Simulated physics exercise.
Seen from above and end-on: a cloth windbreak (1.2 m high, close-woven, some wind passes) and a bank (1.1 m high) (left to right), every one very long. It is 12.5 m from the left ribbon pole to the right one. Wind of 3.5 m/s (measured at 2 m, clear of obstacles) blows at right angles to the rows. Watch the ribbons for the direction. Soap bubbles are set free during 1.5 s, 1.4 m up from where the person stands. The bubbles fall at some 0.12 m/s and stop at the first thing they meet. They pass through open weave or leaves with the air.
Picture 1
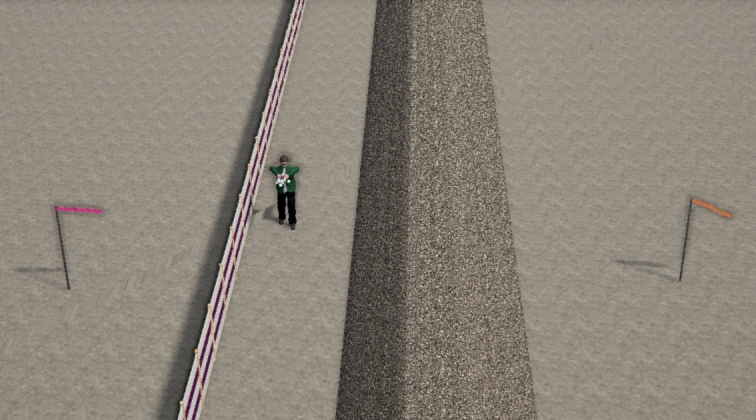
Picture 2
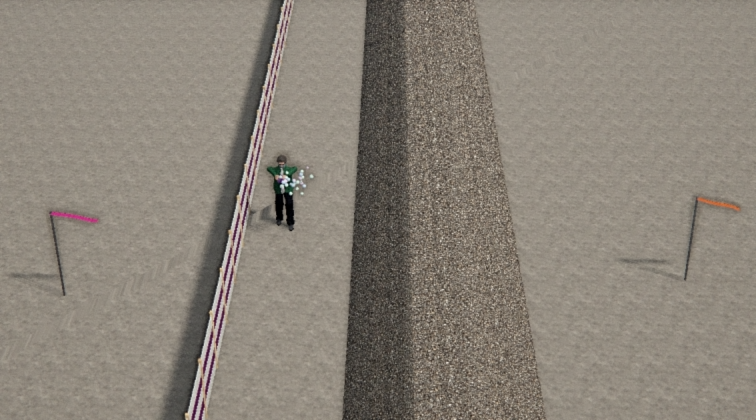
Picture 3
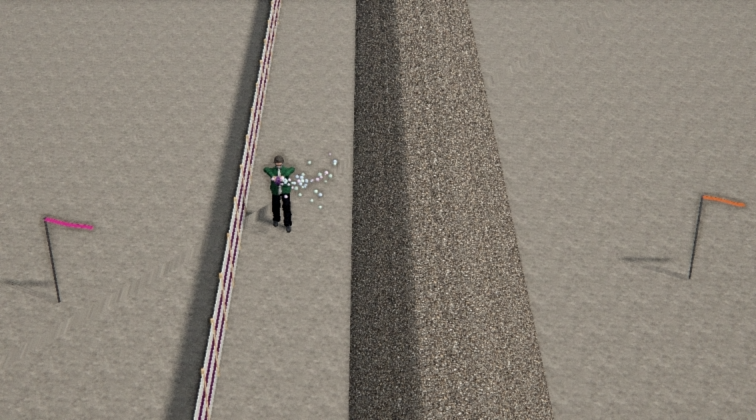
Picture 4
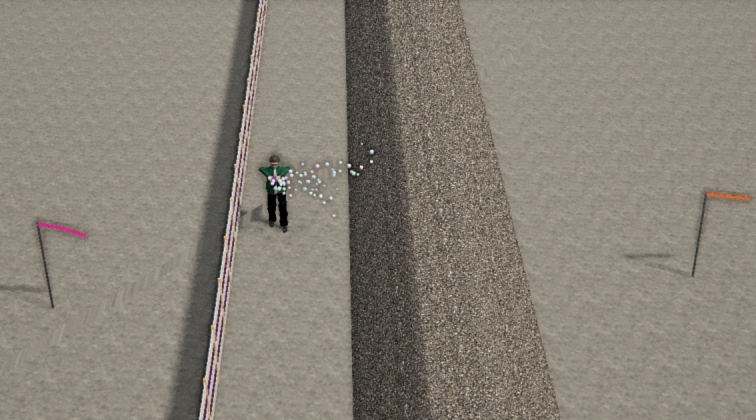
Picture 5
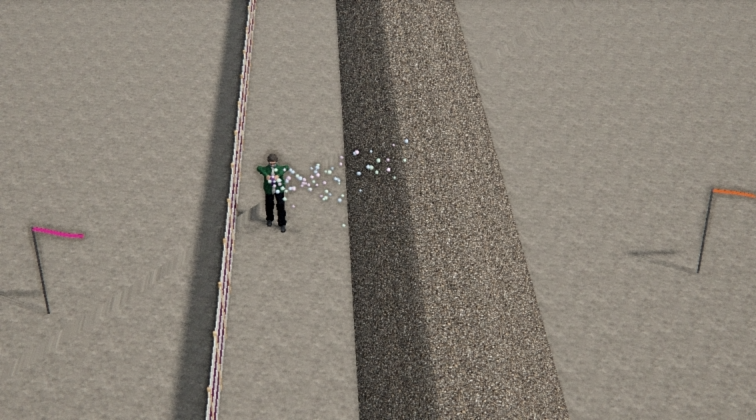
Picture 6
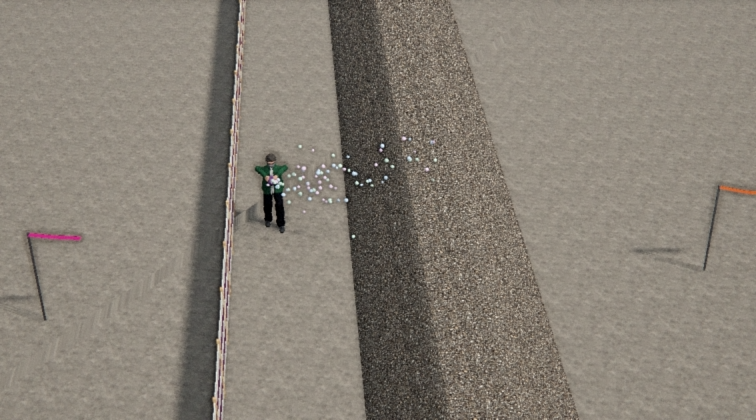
The footage shows a figure in green standing between a long, thin barrier and a broad bank as small pale bubbles spread rightward from the chest and over the bank, while pink and orange ribbons stream right from poles.
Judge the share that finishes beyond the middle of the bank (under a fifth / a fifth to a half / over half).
The share that finishes beyond it is more than half.
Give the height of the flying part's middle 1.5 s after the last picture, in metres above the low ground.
About 1.6 m.
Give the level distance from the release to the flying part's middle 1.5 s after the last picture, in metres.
Roughly 3.5 m.
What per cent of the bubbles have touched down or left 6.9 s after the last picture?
Some 30 per cent.
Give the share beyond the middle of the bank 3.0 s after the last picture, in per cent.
Some 85 per cent.
Then, 1.5 s after the last picture, 55 % is beyond the bank; 3 % has touched down or left; the middle of what still flies is 1.6 m above the low ground, near (459, 167).
Then, 3.0 s after the last picture, 83 % is beyond the bank; 12 % has touched down or left; the middle of what still flies is 1.6 m above the low ground, near (654, 159).
Then, 6.9 s after the last picture, 90 % is beyond the bank; 30 % has touched down or left.
Then, 19.0 s after the last picture, 90 % is beyond the bank; 98 % has touched down or left.
Then, 44.0 s after the last picture, 90 % is beyond the bank; 100 % has touched down or left.
